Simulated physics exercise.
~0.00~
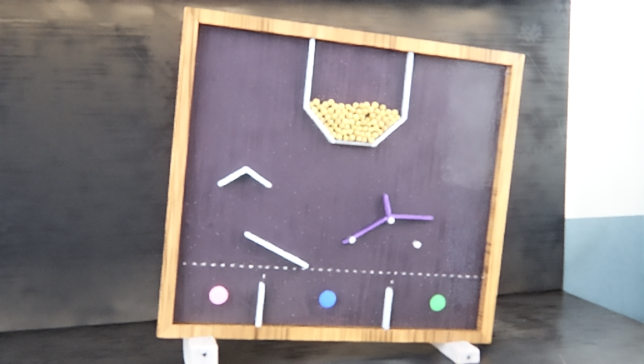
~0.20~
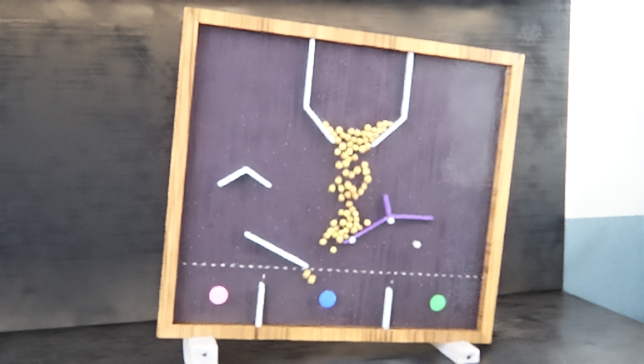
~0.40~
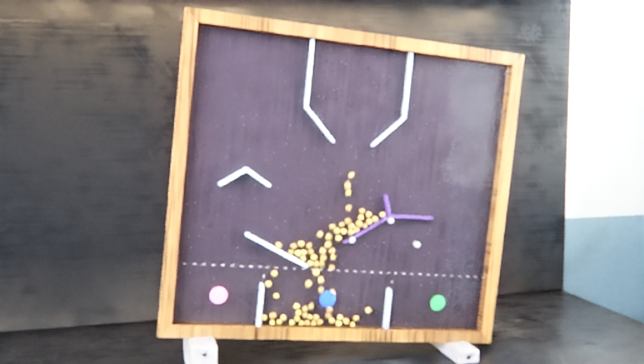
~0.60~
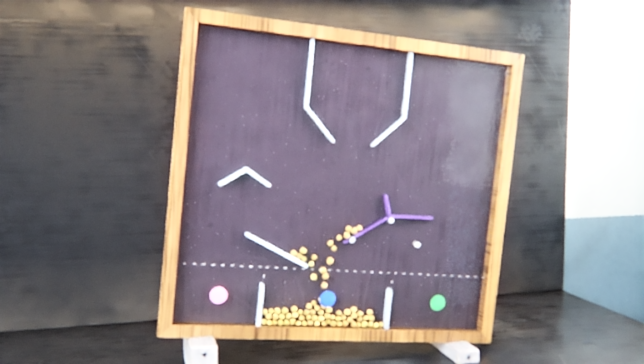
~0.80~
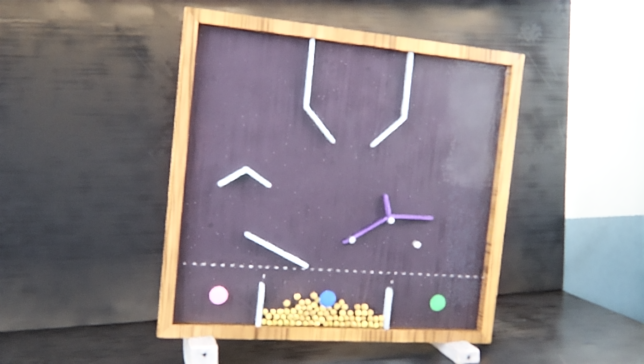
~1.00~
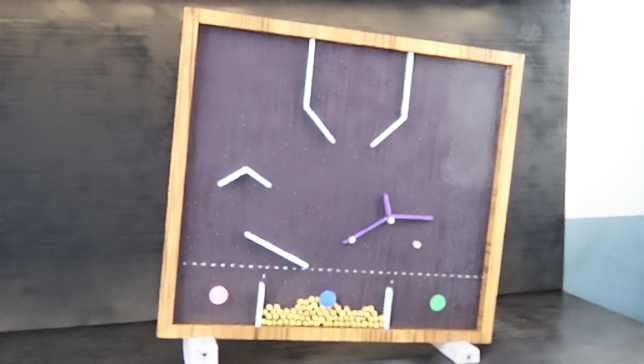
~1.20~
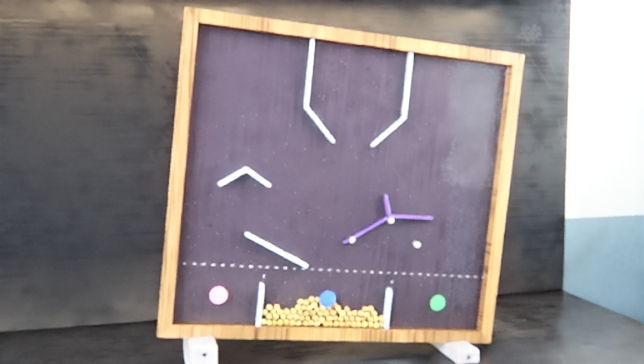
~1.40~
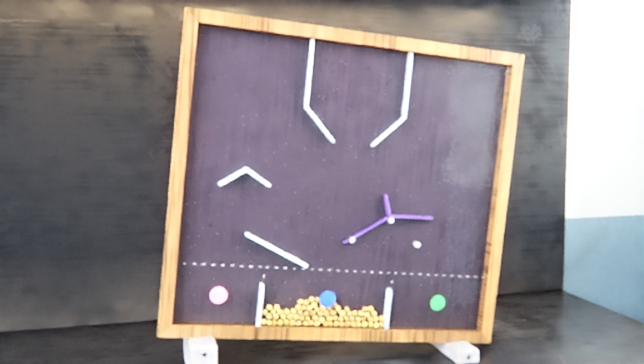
A wood-framed display case stands still as pale beads pour down and settle in the blue bin.
